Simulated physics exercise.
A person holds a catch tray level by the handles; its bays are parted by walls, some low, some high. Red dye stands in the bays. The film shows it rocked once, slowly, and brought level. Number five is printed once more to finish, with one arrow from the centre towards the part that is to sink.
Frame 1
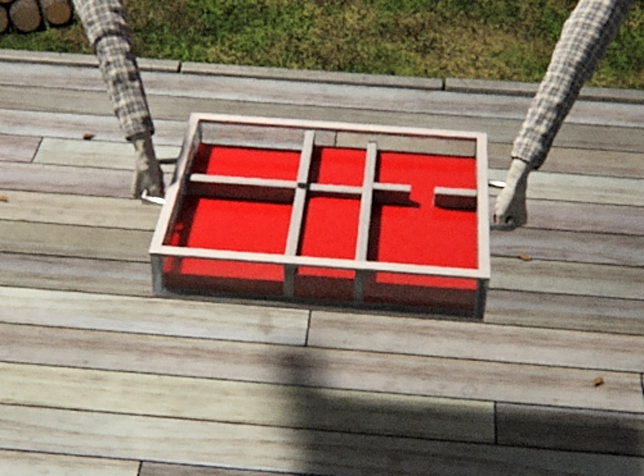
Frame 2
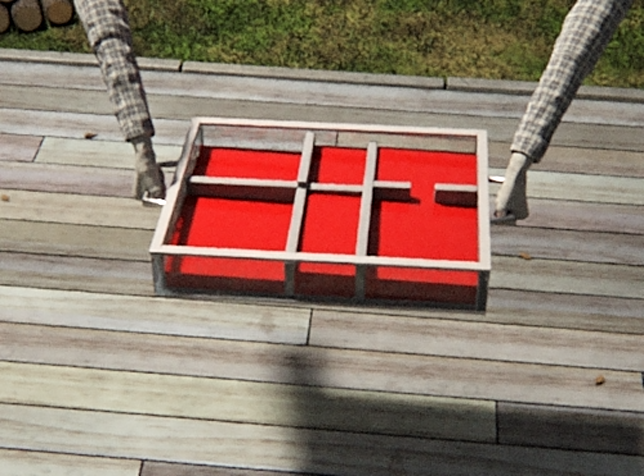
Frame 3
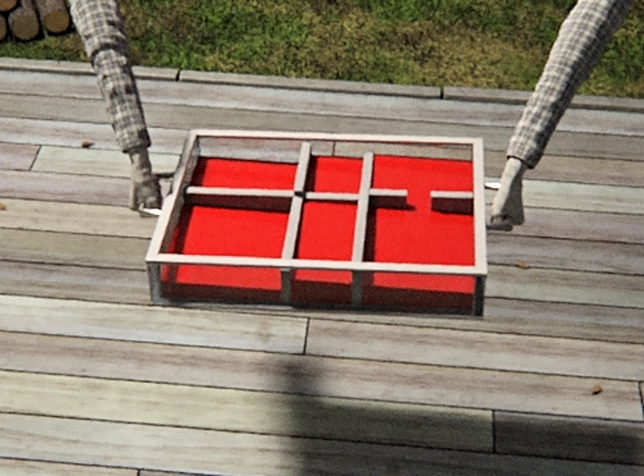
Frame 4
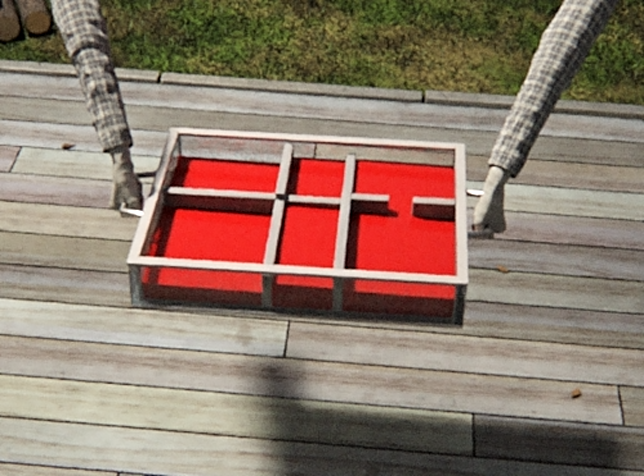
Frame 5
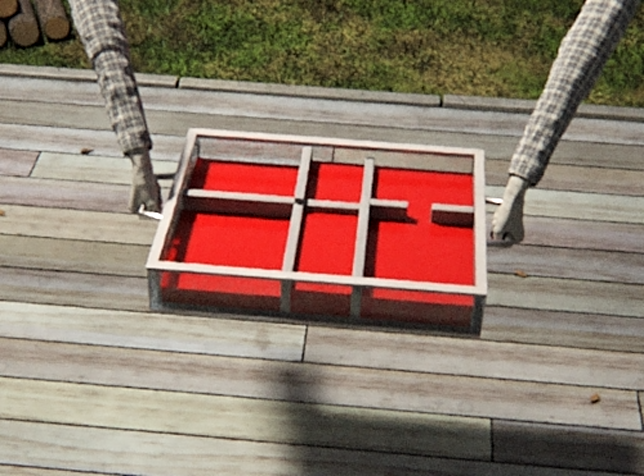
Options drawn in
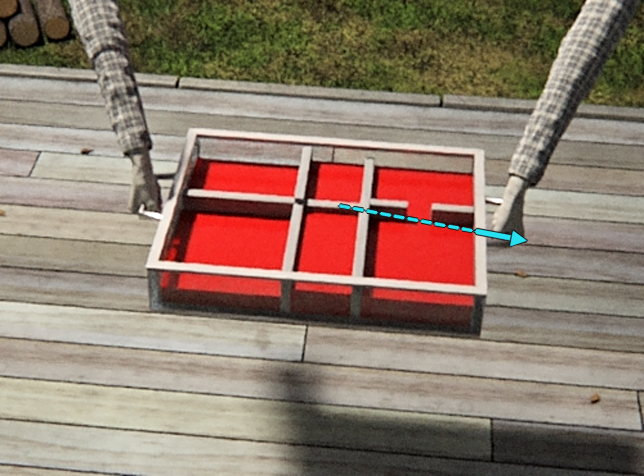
At first, two hands in checked sleeves hold a divided tray of red dye level by its handles above wooden boards. The hands tilt it very slightly down toward the back left, then bring it level again, with the red still spread across the bays and little visible change.
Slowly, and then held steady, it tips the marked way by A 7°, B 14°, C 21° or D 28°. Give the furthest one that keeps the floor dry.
The limit is B.
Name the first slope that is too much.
C.
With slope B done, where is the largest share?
The front right bay.
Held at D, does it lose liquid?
Yes.
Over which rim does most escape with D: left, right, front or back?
Over the right one.
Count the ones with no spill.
Two.
The tray is level; deepest in the front middle bay, at (329, 233), shallowest in the front left.
Tipped about 2° down to the back left; no wall is crossed.
Tipped about 4° down to the back left; no wall is crossed.
Tipped about 2° down to the back left; no wall is crossed.
The tray is level; deepest in the front middle bay, at (326, 249), shallowest in the front left.
The arrow ends at (520, 239).
For slope A, nothing spills; the front right bay holds the most.
For slope B, nothing spills; the front right bay holds the most.
For slope C, about 5 % goes over the rim.
For slope D, about 31 % goes over the rim.
